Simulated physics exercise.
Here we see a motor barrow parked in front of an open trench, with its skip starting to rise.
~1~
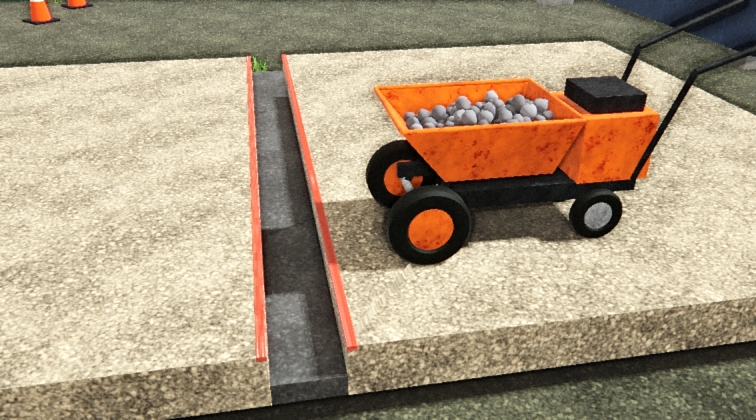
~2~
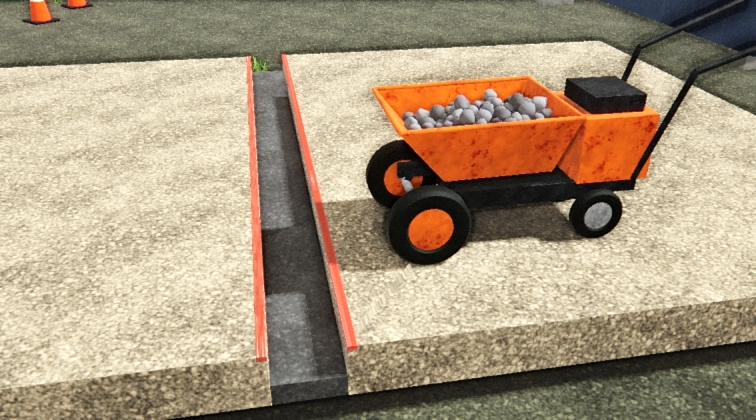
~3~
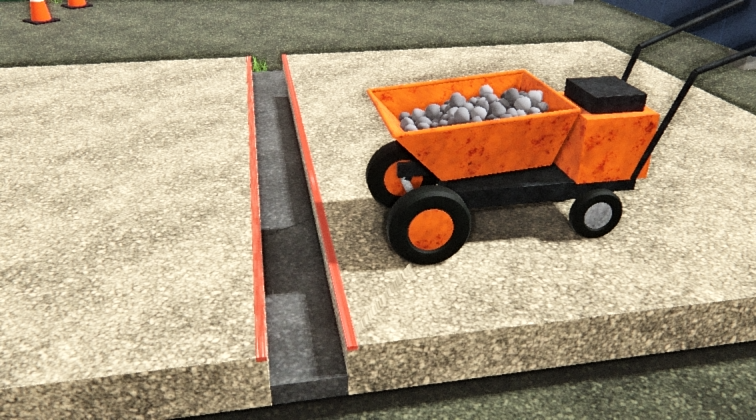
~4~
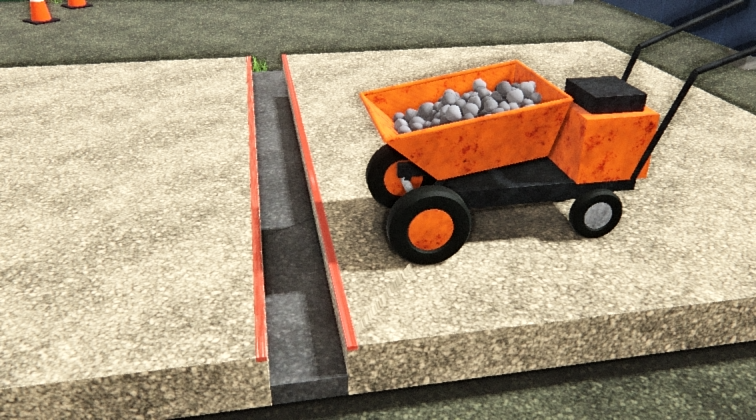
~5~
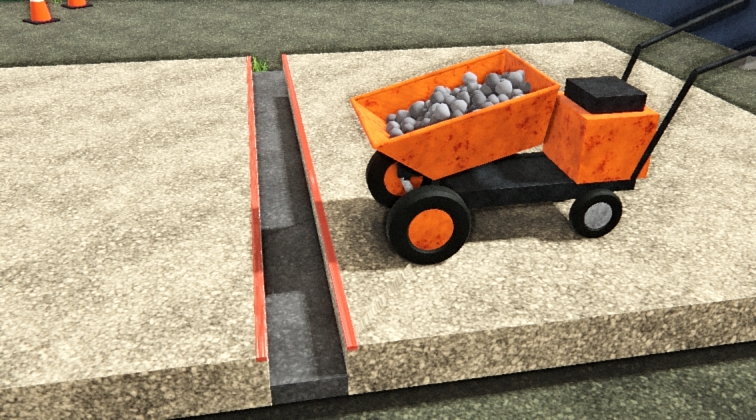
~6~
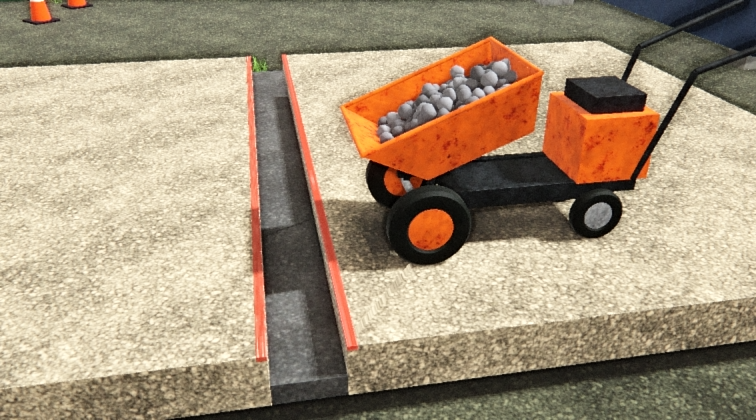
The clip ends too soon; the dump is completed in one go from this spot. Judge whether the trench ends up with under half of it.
The load ends chiefly in the trench.
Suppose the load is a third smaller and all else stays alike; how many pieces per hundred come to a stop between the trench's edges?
Close to 100 per cent.
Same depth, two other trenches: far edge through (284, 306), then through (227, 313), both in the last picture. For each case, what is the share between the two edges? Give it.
Estimated share: Try 1 approx. 60 in a hundred, try 2 approx. 100 in a hundred.
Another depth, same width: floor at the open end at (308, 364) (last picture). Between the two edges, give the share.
I'd say roughly 60 in a hundred.
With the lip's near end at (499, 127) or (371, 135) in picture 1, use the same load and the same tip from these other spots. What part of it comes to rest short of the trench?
50 % and 0 %.
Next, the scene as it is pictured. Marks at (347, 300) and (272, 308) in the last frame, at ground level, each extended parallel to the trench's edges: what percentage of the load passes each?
Estimate: 100 % and 20 %, respectively.
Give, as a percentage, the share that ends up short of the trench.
Share: Near 0 %.
Shortly afterwards, skip tipped steeply; the whole lot in the skip.
Next, skip tipped right over; near half in the skip; near a third in or heaped over the trench; a little beyond it; only a few falling.
Some moments later, skip tipped right over; a little in the skip; the bulk in or heaped over the trench; a little beyond it.
In the end, skip tipped right over; only a few in the skip; the bulk in or heaped over the trench; a little beyond it.
